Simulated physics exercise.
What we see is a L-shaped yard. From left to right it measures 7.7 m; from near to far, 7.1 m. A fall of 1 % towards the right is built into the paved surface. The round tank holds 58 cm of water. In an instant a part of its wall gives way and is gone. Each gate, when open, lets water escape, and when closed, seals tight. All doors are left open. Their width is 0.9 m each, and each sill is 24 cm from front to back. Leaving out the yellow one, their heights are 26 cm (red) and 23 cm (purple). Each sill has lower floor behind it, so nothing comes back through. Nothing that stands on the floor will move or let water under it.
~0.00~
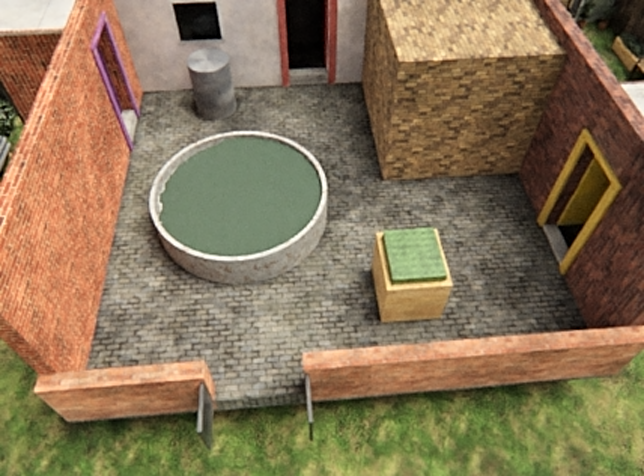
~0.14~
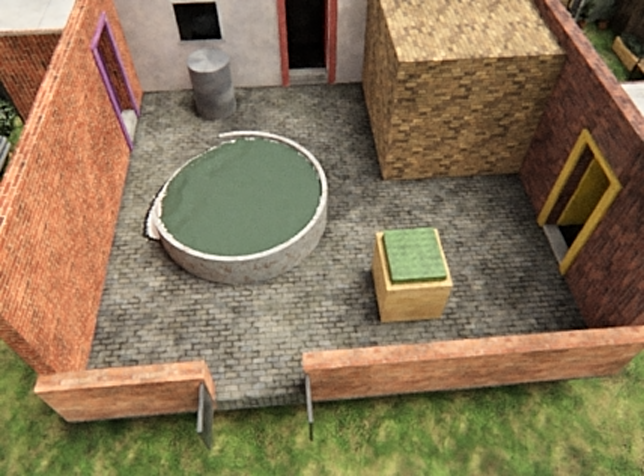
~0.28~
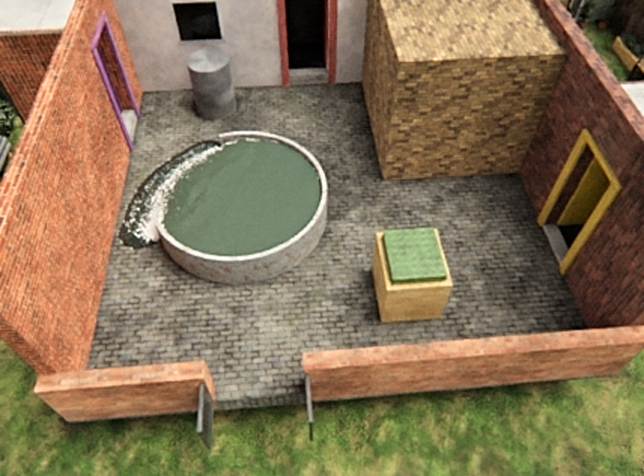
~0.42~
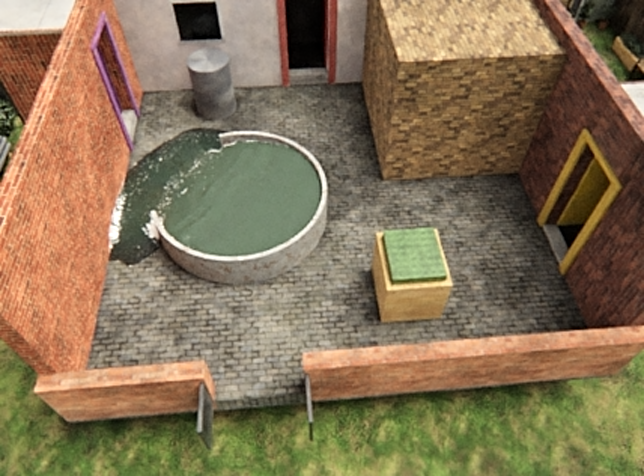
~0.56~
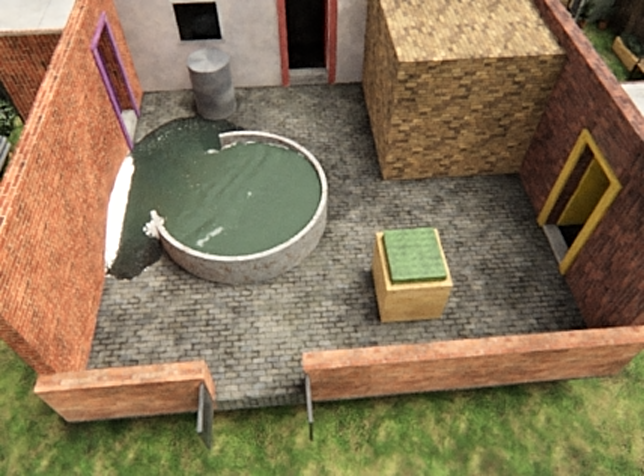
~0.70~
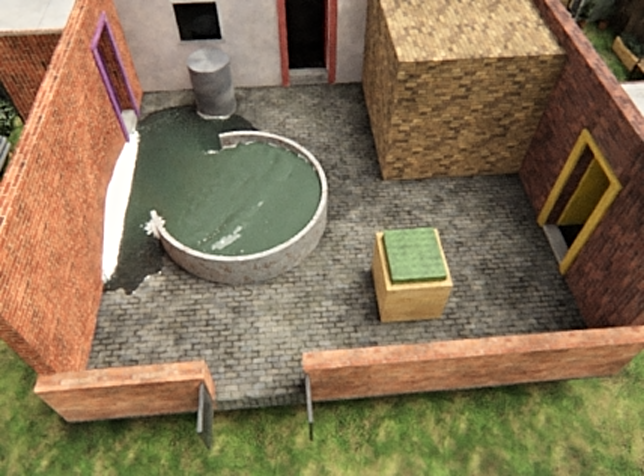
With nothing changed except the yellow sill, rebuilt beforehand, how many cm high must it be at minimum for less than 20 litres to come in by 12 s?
At least 6.5 cm or so.
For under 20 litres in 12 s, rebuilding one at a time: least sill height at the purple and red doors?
You'd want about 28 centimetres at purple and about 11.0 centimetres at red.
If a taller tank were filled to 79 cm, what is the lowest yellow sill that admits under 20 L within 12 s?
Minimum height: Approx. 12.0 cm.
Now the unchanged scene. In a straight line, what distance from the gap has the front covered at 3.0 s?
About 5.0 m.
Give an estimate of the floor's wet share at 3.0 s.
40 %.
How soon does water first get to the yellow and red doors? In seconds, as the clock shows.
Yellow: 7.5 s, red: 2.6 s.
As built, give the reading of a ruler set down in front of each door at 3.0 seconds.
Door depths (cm): Yellow = 0, red = 5, purple = 21.
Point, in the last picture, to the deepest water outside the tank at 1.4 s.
Look close to (143, 93).
After 1.4 s water covers 20 % of the floor, deepest (48 cm) near (143, 93); it has not reached the yellow door.
After 3.0 s water covers 40 % of the floor, deepest (48 cm) near (190, 101); it has not reached the yellow door.
After 12.0 s water covers 100 % of the floor, deepest (15 cm) near (141, 103); 12 cm at the yellow door, 17 litres in over its 7 cm sill.
At the yellow door as built, the water arrived by 7.7 s and peaked near 12 cm at 11.6 s.
With a sill of 6 cm, 26 litres would have come in within the 12 s; with 8 cm, 11 litres. So under 20 litres takes about 6.5 cm.
